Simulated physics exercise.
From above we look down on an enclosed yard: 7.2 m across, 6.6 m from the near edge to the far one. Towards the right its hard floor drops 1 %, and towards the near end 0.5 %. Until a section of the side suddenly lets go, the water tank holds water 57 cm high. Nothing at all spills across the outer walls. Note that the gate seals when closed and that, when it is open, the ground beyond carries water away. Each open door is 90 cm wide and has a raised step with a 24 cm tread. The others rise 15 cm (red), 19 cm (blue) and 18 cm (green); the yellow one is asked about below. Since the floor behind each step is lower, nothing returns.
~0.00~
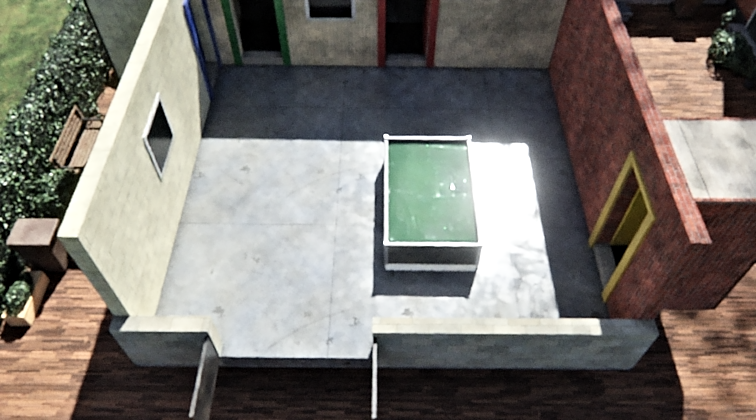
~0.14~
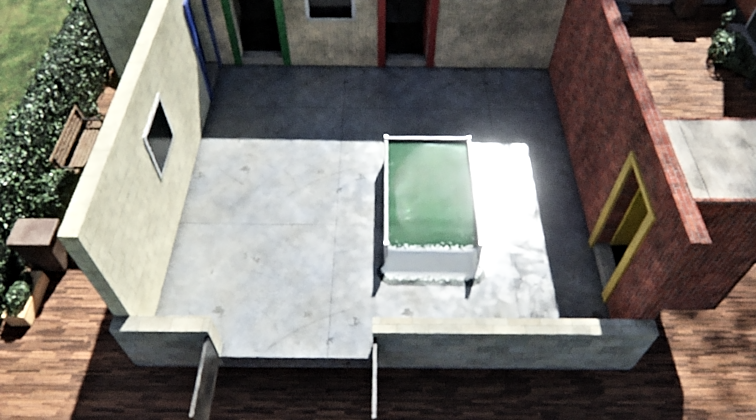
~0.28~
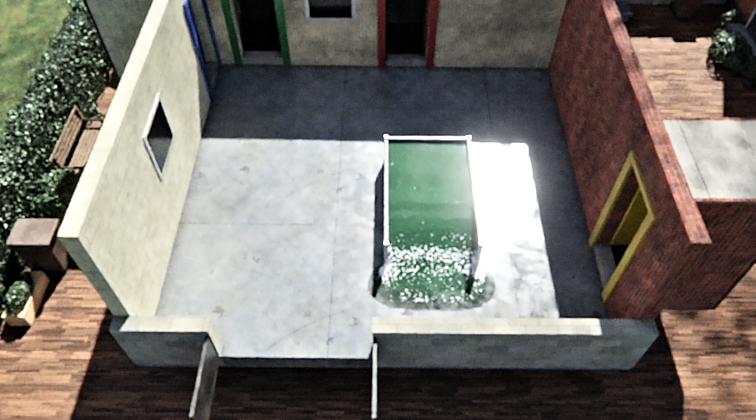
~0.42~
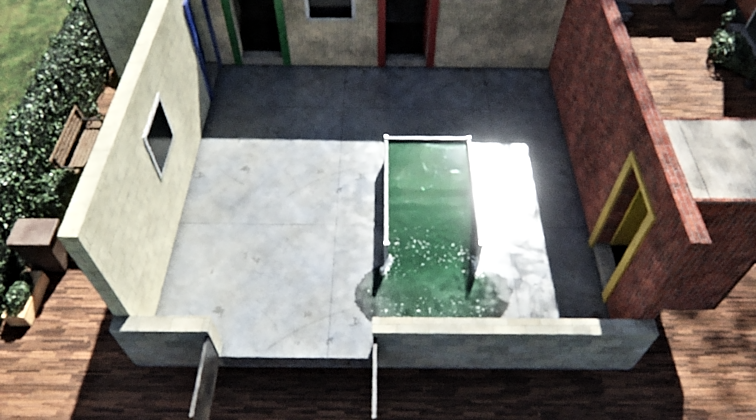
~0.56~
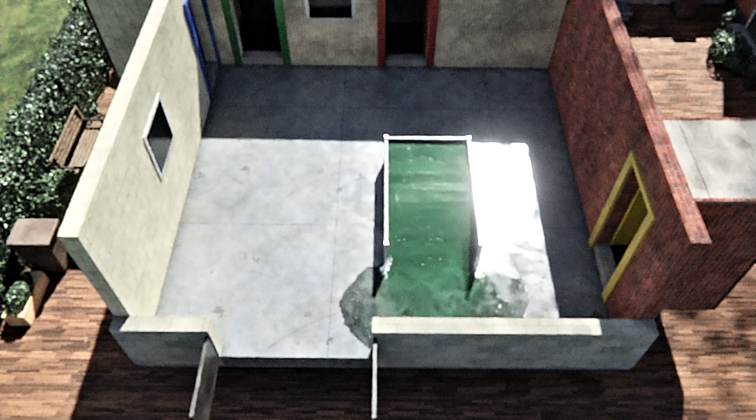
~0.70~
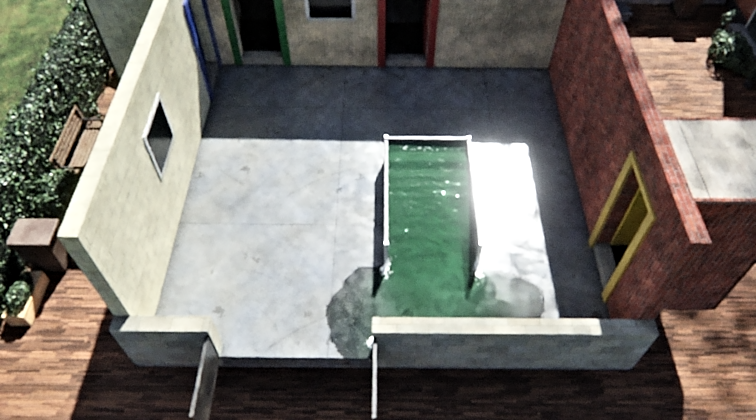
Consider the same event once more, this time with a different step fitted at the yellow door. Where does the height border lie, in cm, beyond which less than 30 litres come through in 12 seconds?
It lies at roughly 12 cm.
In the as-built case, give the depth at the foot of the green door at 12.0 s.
Roughly 2.5 cm deep.
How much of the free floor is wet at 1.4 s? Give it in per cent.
About 10 per cent.
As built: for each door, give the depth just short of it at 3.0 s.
Centimetres: Yellow = 19, red = 0, blue = 0, green = 0.
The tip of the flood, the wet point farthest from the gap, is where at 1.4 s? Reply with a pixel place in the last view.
The farthest wet point is roughly at (607, 346) in the last view.
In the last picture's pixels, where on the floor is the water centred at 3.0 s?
About (445, 276).
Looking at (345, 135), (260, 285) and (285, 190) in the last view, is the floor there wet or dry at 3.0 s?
In order: Untouched, soaked, untouched.
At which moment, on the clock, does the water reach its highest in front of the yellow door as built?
At roughly 3.2 s.
After 1.4 s water covers 10 % of the floor, deepest (40 cm) near (442, 333); it has not reached the yellow door.
After 3.0 s water covers 30 % of the floor, deepest (33 cm) near (595, 346); 19 cm at the yellow door, 1 litre in over its 17 cm step.
After 12.0 s water covers 85 % of the floor, deepest (8 cm) near (498, 169); 5 cm at the yellow door, 6 litres in over its 17 cm step.
At the yellow door as built, the water arrived by 1.9 s and peaked near 19 cm at 3.2 s.
Run again over the same 12 s with other heights there, 40 litres in over 11 cm, 15 litres over 14.5 cm. The limit of 30 litres is kept from about 12 cm up.
